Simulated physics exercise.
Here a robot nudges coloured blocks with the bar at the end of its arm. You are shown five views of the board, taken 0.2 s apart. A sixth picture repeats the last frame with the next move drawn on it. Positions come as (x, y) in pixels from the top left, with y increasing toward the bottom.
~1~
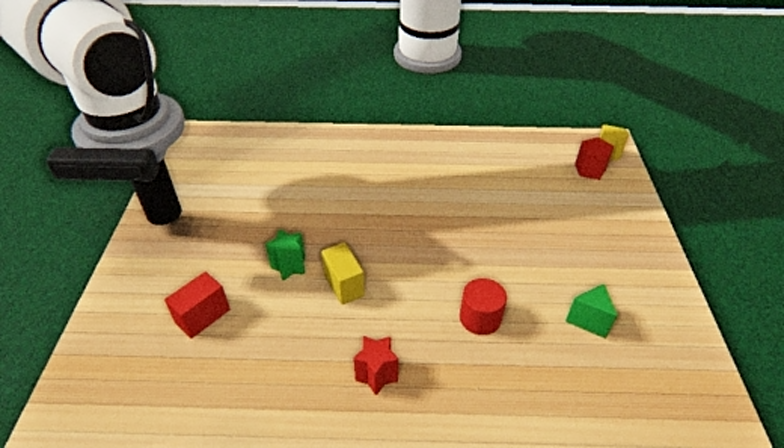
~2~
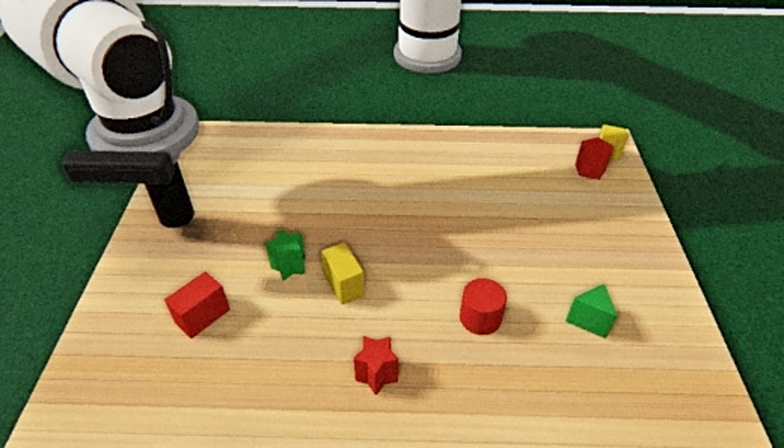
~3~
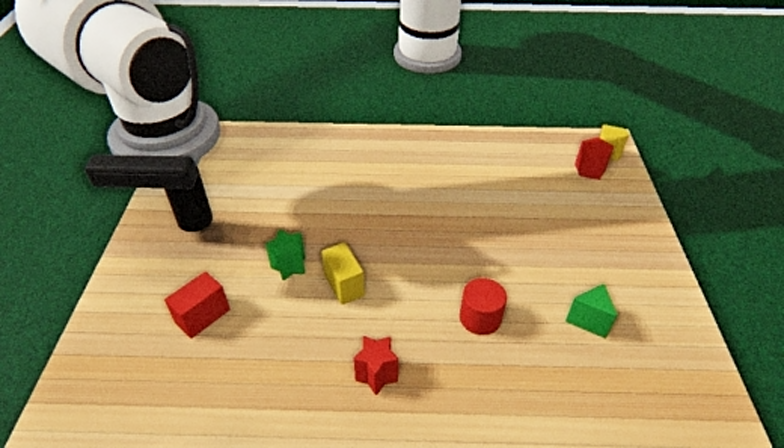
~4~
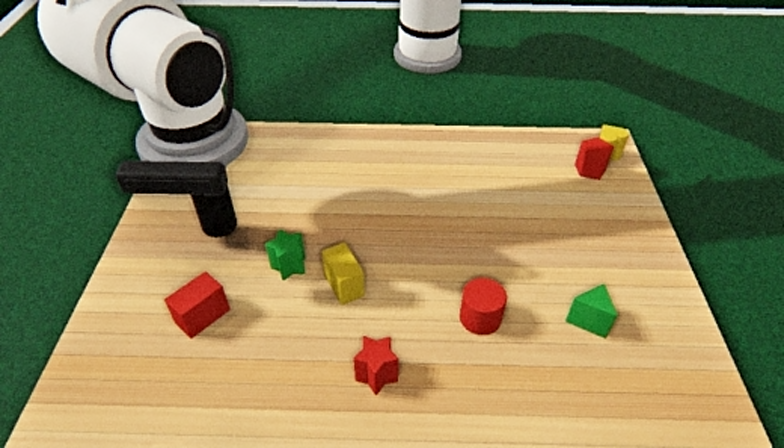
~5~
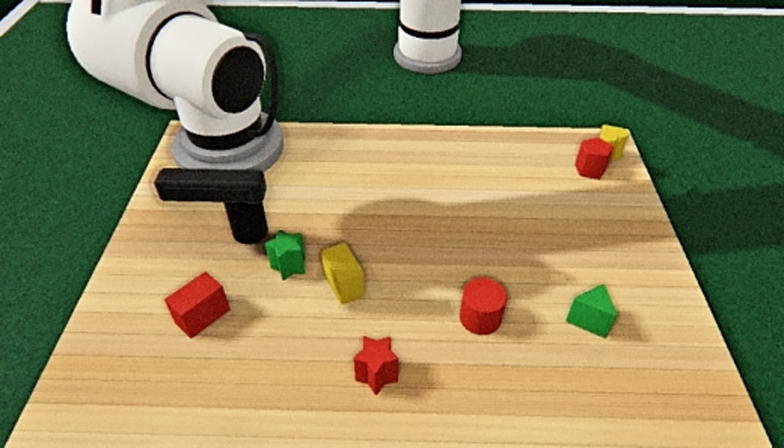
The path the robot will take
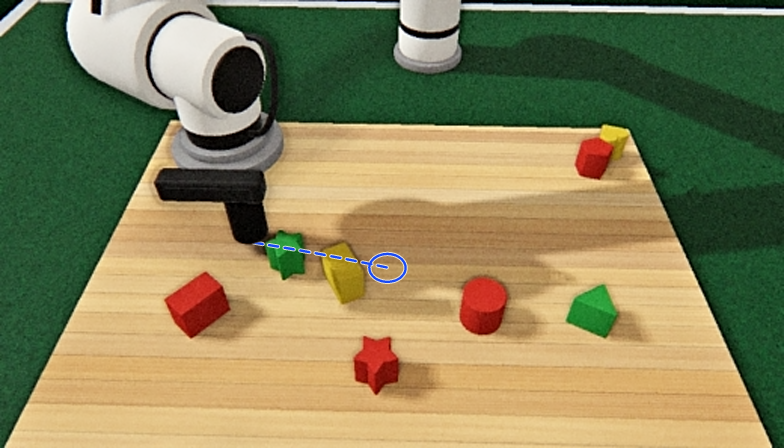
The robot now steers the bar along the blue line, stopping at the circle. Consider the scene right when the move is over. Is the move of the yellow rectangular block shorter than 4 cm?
Yes, it checks out.
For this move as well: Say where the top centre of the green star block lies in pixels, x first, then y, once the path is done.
I think it will end close to (306, 254).
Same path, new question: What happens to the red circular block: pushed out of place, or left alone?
That block is going to be left alone.
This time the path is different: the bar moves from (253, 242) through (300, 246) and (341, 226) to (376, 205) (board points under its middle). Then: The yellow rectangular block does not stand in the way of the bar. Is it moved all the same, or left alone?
My prediction: It remains in place.
Path on the board, in a line from (253, 242) to (387, 268).
On the path given first. One third of the way, bar (297, 240); green star block (298, 249), turned 50° clockwise.
Two thirds of the way, bar (342, 248); green star block (306, 254), turned 85° clockwise; yellow rectangular block (348, 265), turned 15° clockwise.
At the end, bar (387, 257); red rectangular block in place; green star block (306, 254), turned 85° clockwise; yellow rectangular block (357, 271), turned 45° clockwise; red circular block in place.
